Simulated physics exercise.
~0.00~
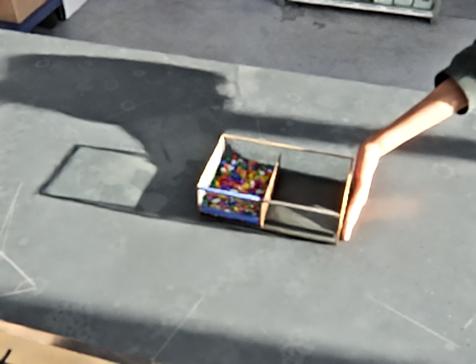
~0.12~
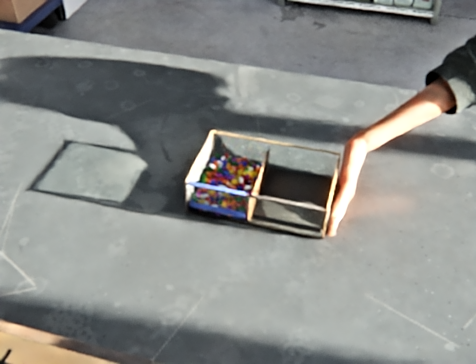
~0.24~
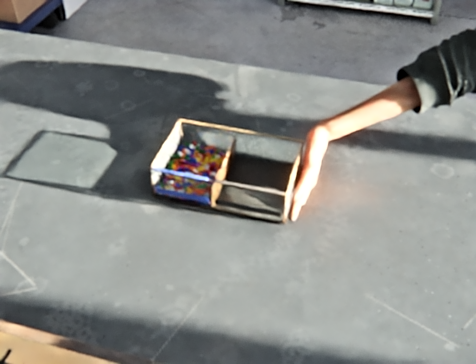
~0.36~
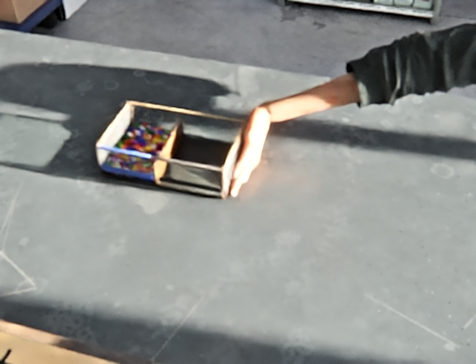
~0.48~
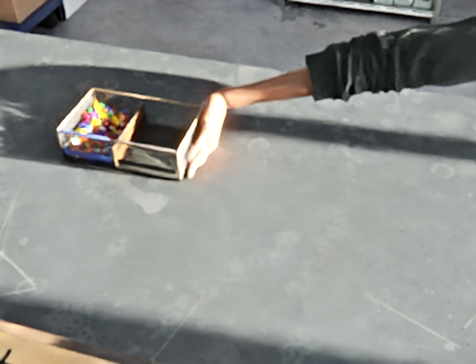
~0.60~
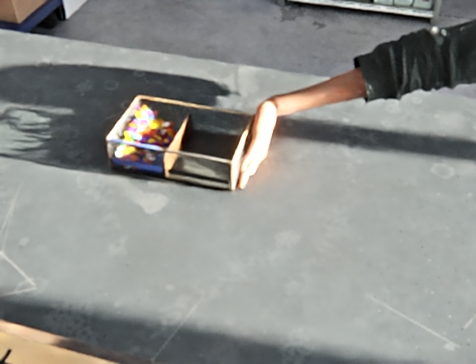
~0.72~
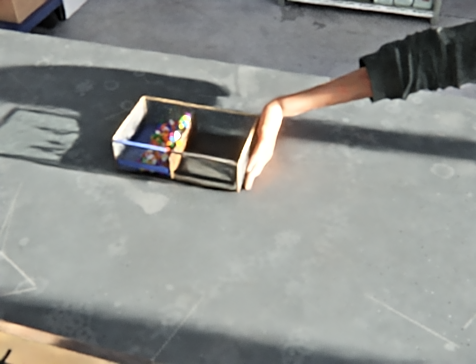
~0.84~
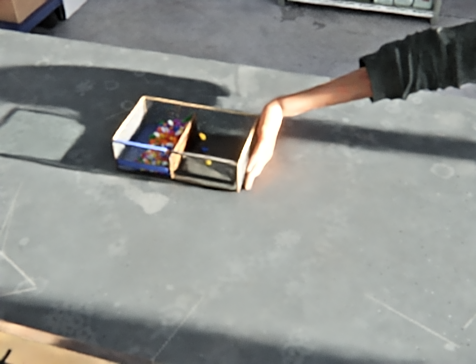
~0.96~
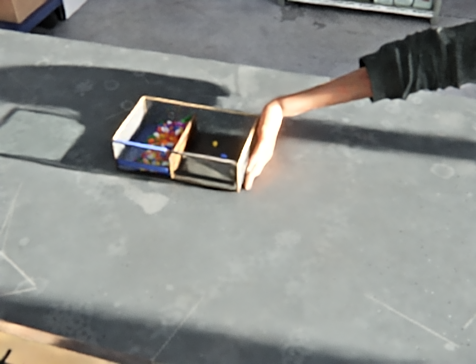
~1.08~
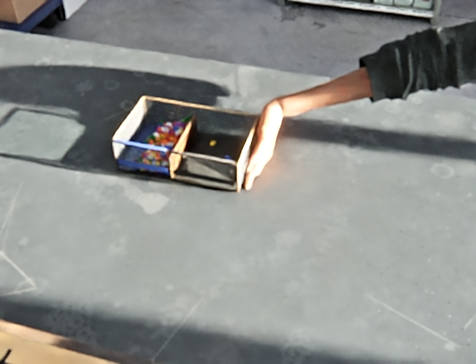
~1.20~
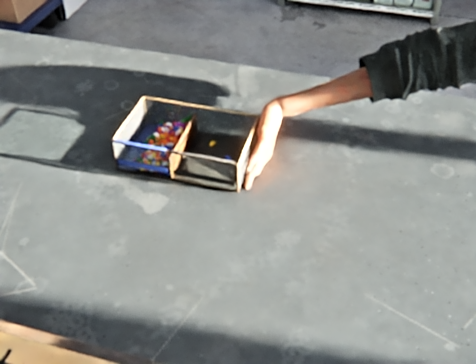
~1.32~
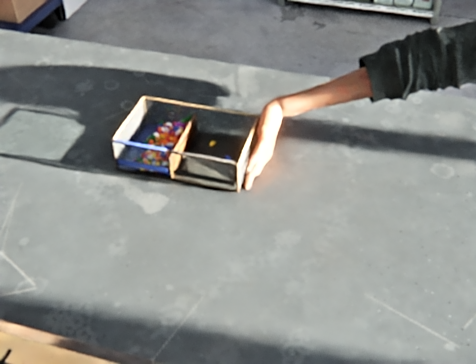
We see a hand slide a divided tray of colourful jelly beans left across a grey surface, then shift it back a short way right and stop; the beans tumble, and a few end up in the empty compartment while most stay in their own.
